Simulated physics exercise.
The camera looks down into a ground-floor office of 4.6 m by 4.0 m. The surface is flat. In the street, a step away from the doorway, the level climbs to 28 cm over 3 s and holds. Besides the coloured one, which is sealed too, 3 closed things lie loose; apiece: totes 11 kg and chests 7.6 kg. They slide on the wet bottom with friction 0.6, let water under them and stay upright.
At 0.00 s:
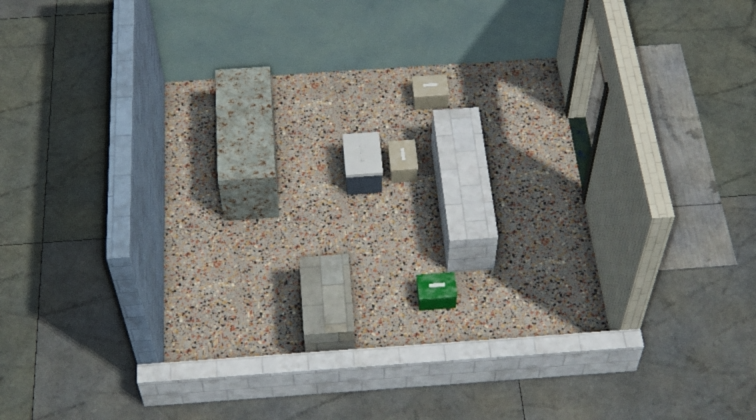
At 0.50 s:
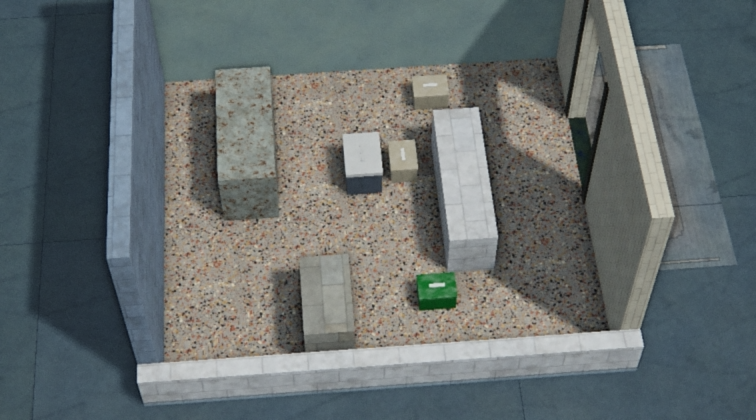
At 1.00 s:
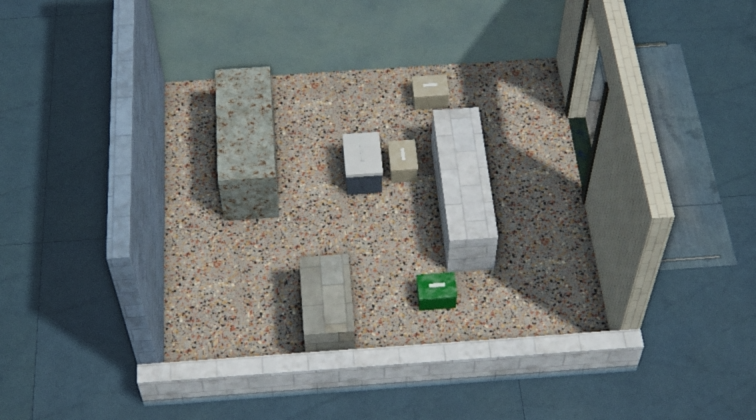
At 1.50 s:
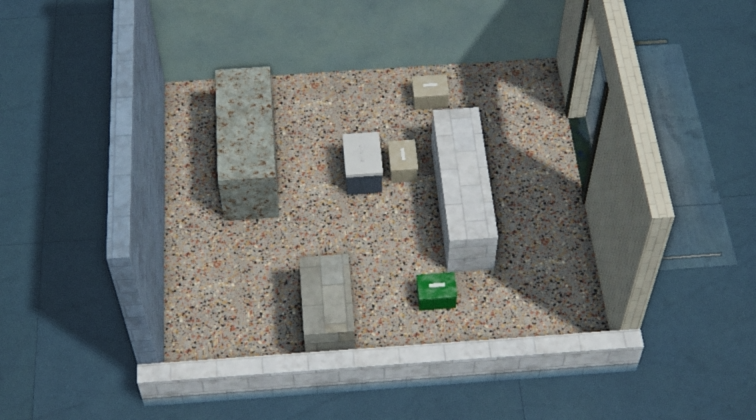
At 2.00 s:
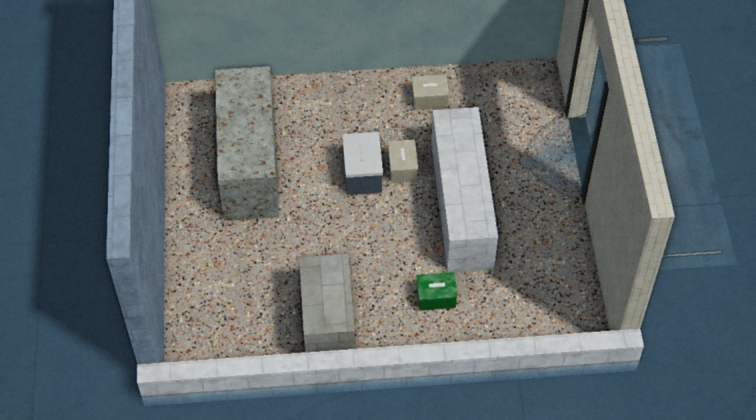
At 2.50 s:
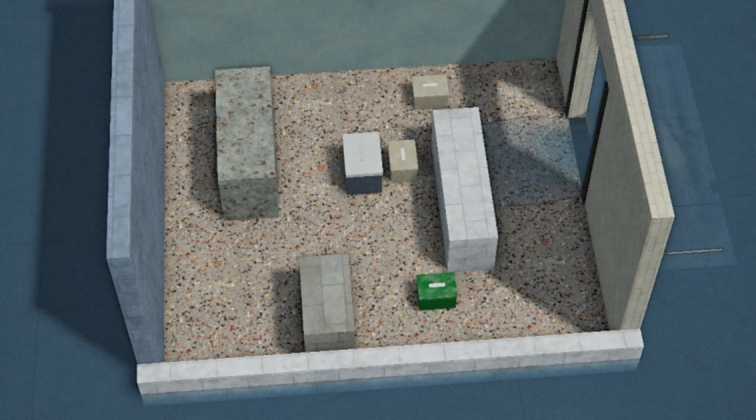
In a ground-floor office, water enters through the doorway while the green tote stays still.
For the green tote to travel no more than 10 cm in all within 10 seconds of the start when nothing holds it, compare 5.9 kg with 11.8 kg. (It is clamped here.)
I expect that only the larger load is enough.
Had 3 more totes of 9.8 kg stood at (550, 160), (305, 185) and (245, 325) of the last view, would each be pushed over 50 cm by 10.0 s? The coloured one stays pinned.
In that order: Past it, over, short of it.
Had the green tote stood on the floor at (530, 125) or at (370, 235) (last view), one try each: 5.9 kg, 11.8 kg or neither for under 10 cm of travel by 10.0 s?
In that order: Neither is enough; neither holds.
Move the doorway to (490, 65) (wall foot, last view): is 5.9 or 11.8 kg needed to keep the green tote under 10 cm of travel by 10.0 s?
Then neither weight holds it.
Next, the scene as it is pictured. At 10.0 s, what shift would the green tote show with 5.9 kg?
About 20 cm.
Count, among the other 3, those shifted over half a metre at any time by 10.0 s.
1 of them.
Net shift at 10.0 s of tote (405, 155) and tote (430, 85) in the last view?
In turn: 10 cm, 300 cm.
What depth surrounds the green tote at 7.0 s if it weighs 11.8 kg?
About 3 cm.
After 3.5 s the green tote would be 0 cm from its start with 5.9 kg and 0 cm from its start with 11.8 kg; 0 cm of water round it then.
After 4.5 s the green tote would be 0 cm from its start with 5.9 kg and 0 cm from its start with 11.8 kg; 0 cm of water round it then.
After 7.0 s the green tote would be 0 cm from its start with 5.9 kg and 0 cm from its start with 11.8 kg; 3 cm of water round it then.
After 10.0 s the green tote would be 24 cm from its start with 5.9 kg and 0 cm from its start with 11.8 kg; 7 cm of water round it then.
